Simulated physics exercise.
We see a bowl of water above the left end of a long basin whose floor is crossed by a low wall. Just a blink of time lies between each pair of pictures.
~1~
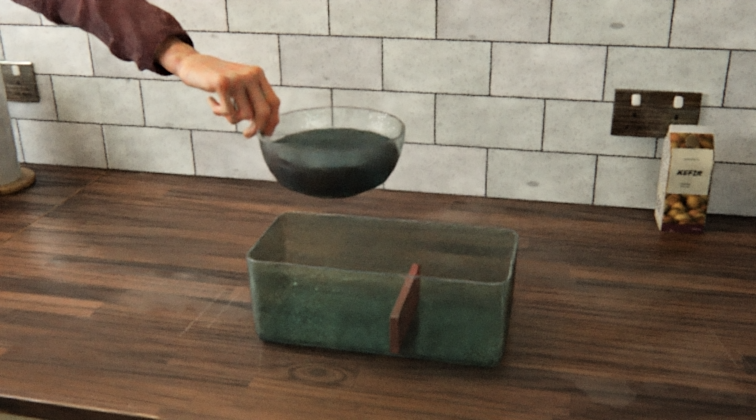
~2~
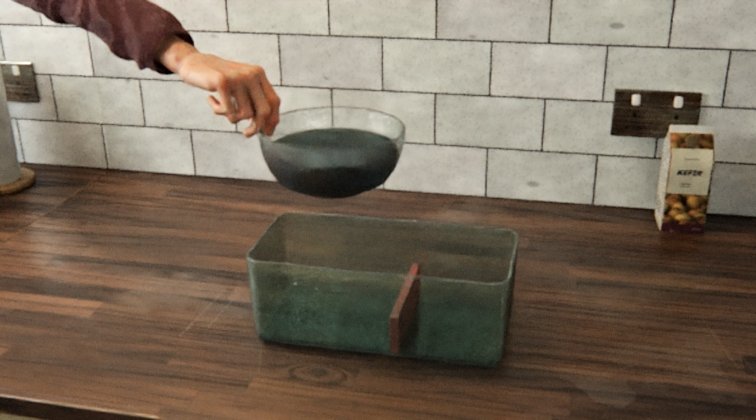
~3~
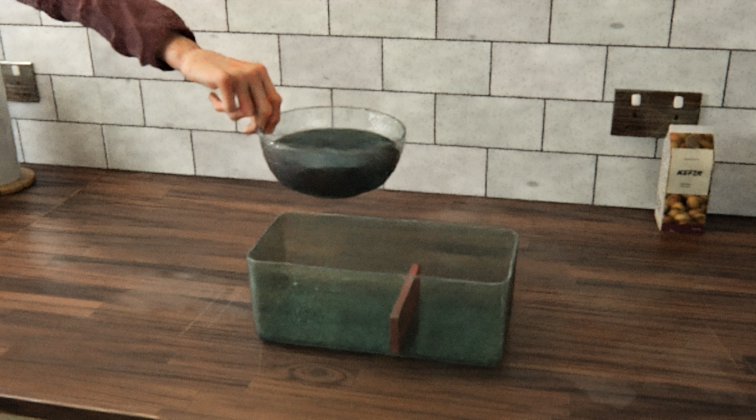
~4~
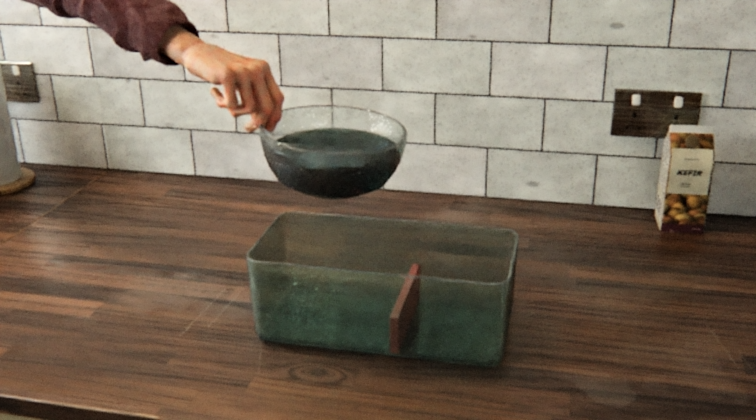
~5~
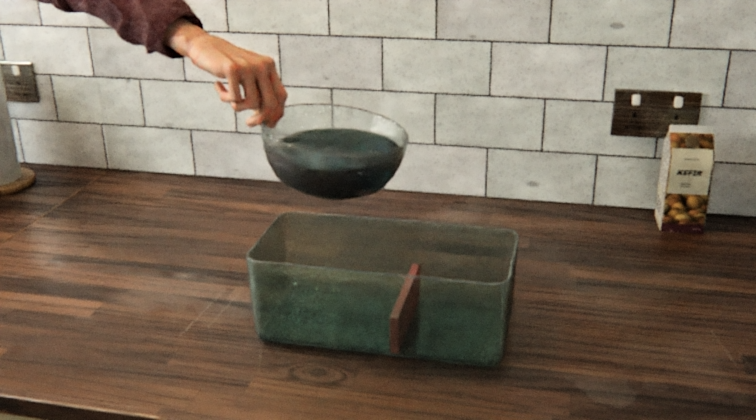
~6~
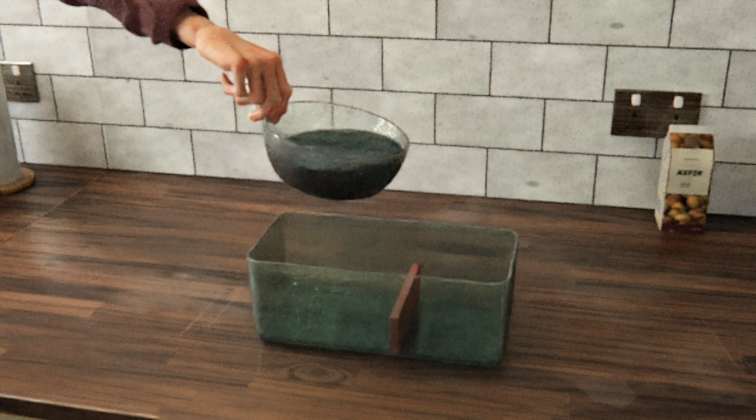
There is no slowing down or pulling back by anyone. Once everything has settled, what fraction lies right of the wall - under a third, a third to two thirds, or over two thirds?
My call is that the right side exceeds two thirds.
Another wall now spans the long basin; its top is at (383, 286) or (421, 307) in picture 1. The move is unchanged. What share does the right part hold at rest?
Record: Case 1 near 95 %, case 2 near 60 %.
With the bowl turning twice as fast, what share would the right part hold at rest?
It comes to some 70 per cent.
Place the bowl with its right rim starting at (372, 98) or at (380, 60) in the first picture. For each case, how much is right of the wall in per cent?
Start one gives some 70 %, start two some 85 %.
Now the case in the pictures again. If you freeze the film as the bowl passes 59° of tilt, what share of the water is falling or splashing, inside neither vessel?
Estimated: 25 per cent or thereabouts.
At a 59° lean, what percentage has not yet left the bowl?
It works out to close to 55 percent.
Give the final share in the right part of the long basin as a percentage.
About 85 percent.
A moment on, the bowl is tipped part way and 56 per cent is still to pour, 0 is left of the wall and 17 right of it.
Next, the bowl is tipped on its side and 7 per cent is still to pour, 5 is left of the wall and 82 right of it.
Then the bowl is tipped on its side and 0 per cent is still to pour, 13 is left of the wall and 87 right of it.
Later the bowl is tipped on its side and 0 per cent is still to pour, 13 is left of the wall and 87 right of it.
In the end 13 per cent lies left of the wall, 87 right of it and 0 outside.
